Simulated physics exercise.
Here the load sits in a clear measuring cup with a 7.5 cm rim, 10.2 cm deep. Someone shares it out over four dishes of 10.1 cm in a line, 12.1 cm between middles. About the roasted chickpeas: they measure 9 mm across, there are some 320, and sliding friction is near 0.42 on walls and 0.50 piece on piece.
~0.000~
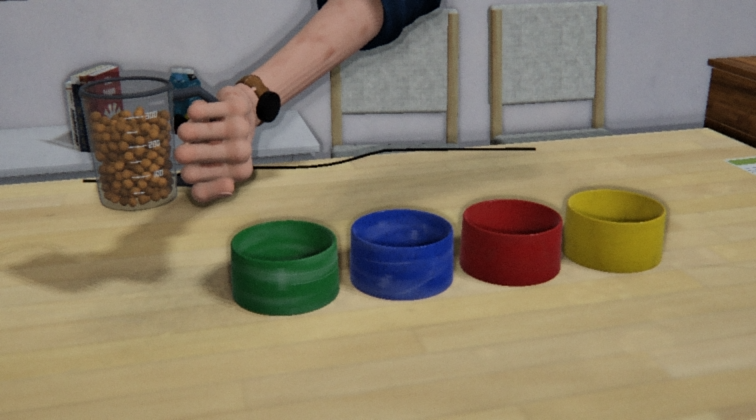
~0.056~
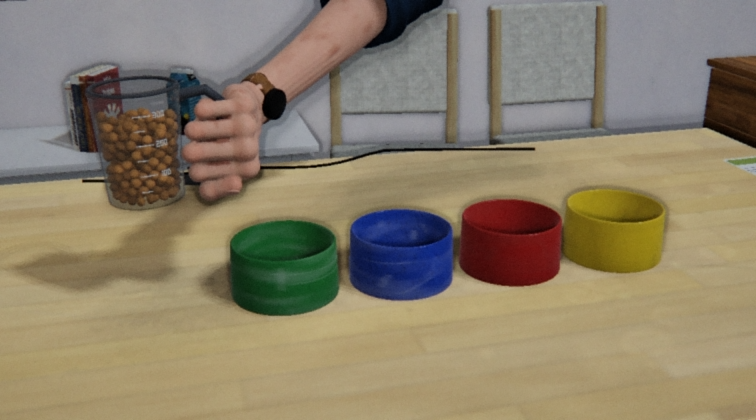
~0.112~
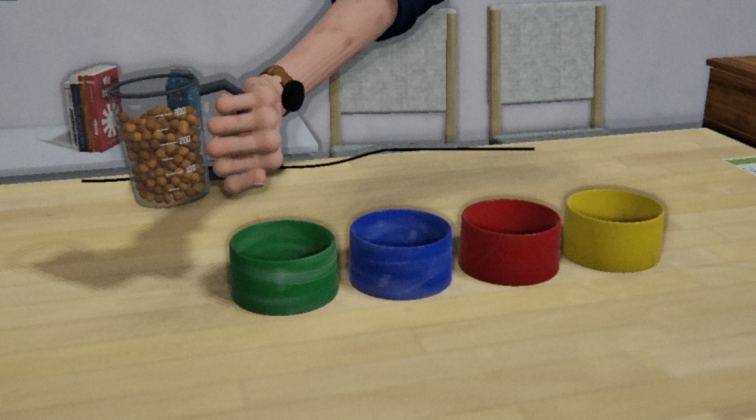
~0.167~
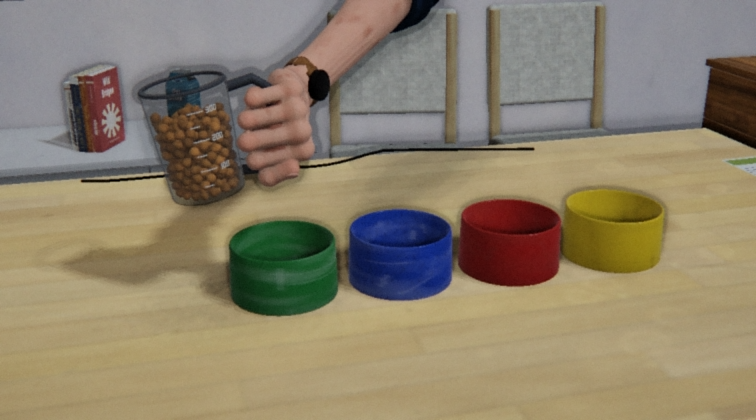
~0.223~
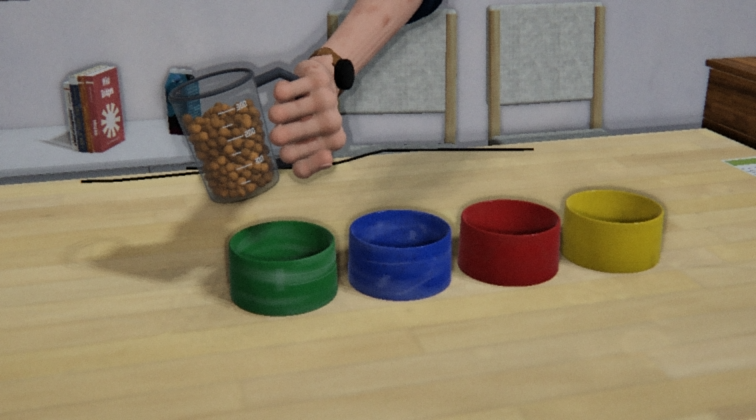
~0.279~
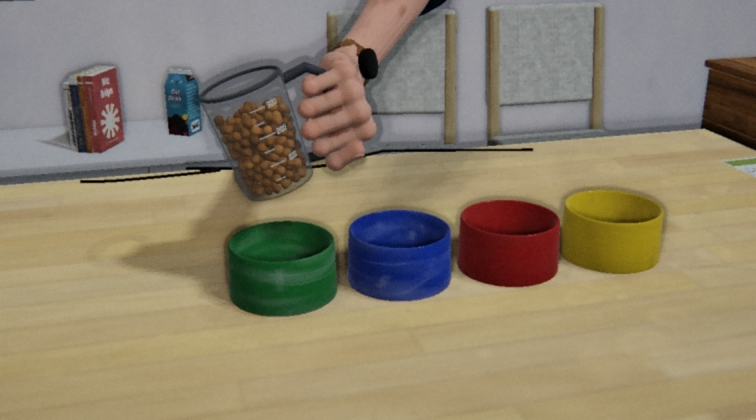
A hand carrying a clear measuring cup of roasted chickpeas rightward above a wooden table, gradually tilting it near four coloured dishes.
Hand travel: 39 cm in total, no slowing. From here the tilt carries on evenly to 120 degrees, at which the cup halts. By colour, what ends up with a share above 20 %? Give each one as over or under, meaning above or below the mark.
Red: Over, blue: Under, green: Under, yellow: Under, counter: Over.
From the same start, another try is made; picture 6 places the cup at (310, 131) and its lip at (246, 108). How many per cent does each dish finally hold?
Red 50; blue 10; green 0; yellow 0.
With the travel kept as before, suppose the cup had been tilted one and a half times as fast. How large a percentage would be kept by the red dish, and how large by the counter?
The red dish would get 50 and the counter 40.
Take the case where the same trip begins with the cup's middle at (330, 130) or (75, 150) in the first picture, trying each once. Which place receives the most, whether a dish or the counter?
Largest amount - try one: Yellow, try two: Blue.
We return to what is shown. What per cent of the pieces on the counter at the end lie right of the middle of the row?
50 per cent.
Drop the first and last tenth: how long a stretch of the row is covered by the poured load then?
11 cm, roughly.
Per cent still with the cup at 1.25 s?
Roughly 95 percent.
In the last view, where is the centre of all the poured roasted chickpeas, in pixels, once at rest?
Once everything settles, the centre is around (475, 260).
Then, at 0.86 s, tilt 66 degrees; cup holds 100 %.
After 1.25 s, tilt 98 degrees; cup holds 95 %.
After 1.73 s, tilt 120 degrees; cup holds 20 %, red 40 %, blue 5 %.
By 2.5 s all is still; red 50 %, blue 5 %, green 0 %, yellow 0 %, counter 45 %.
